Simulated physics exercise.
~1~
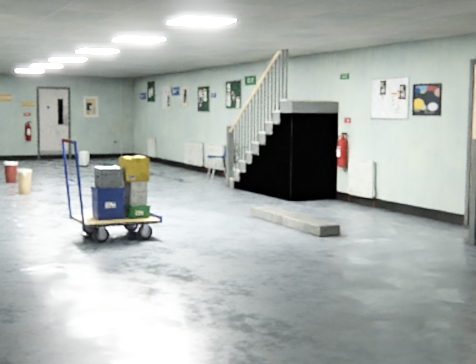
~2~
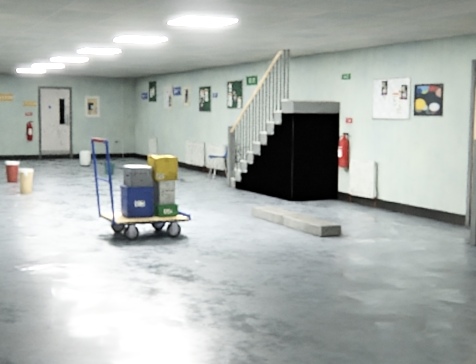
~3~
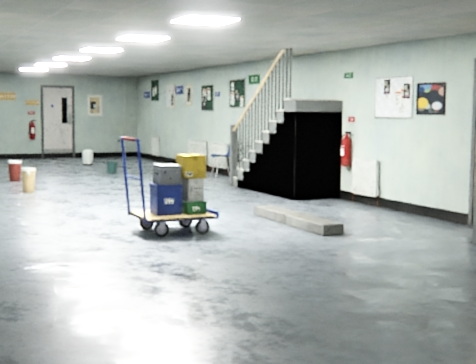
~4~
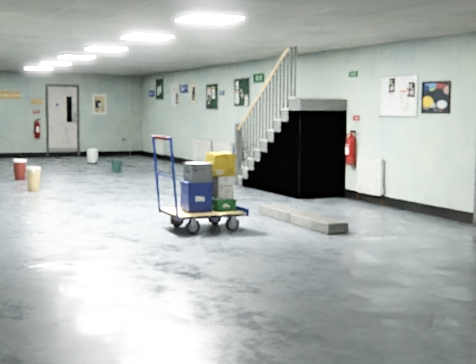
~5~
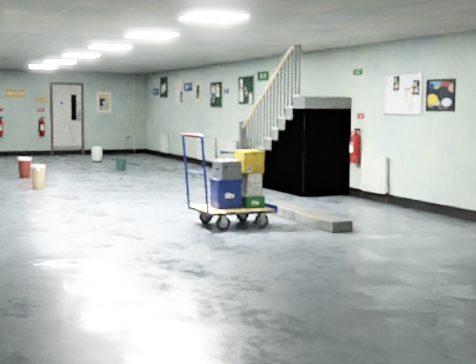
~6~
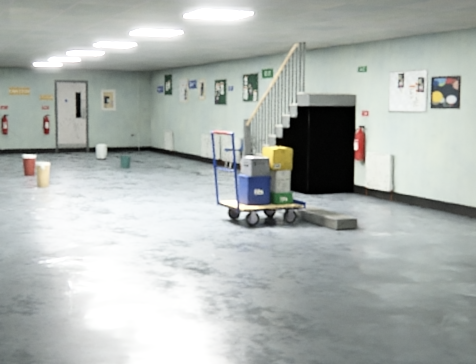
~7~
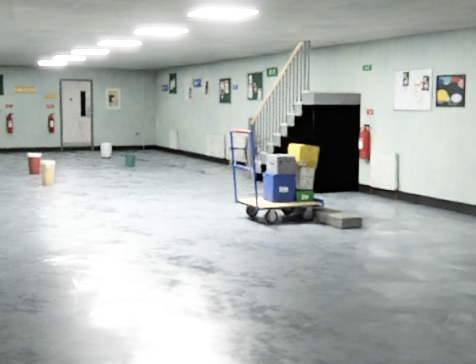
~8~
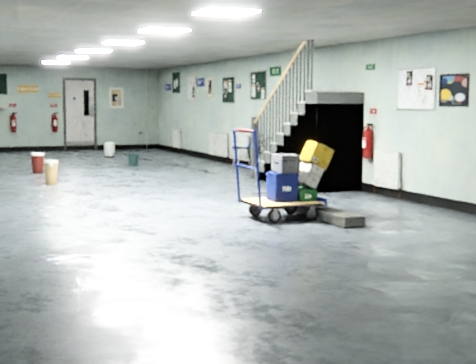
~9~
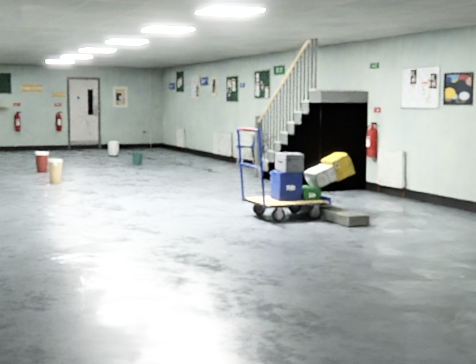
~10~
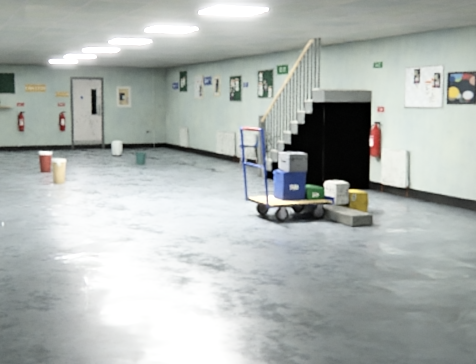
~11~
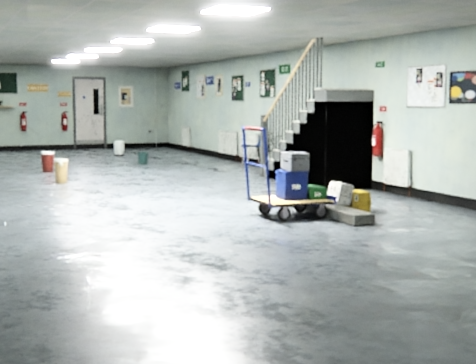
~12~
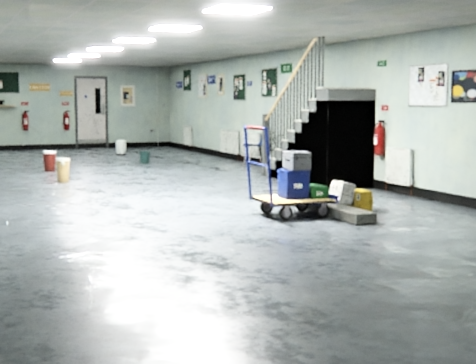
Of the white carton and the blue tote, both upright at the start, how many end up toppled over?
One of them does. The white carton ends toppled over off the front of the trolley, while the blue tote stays upright on the deck.
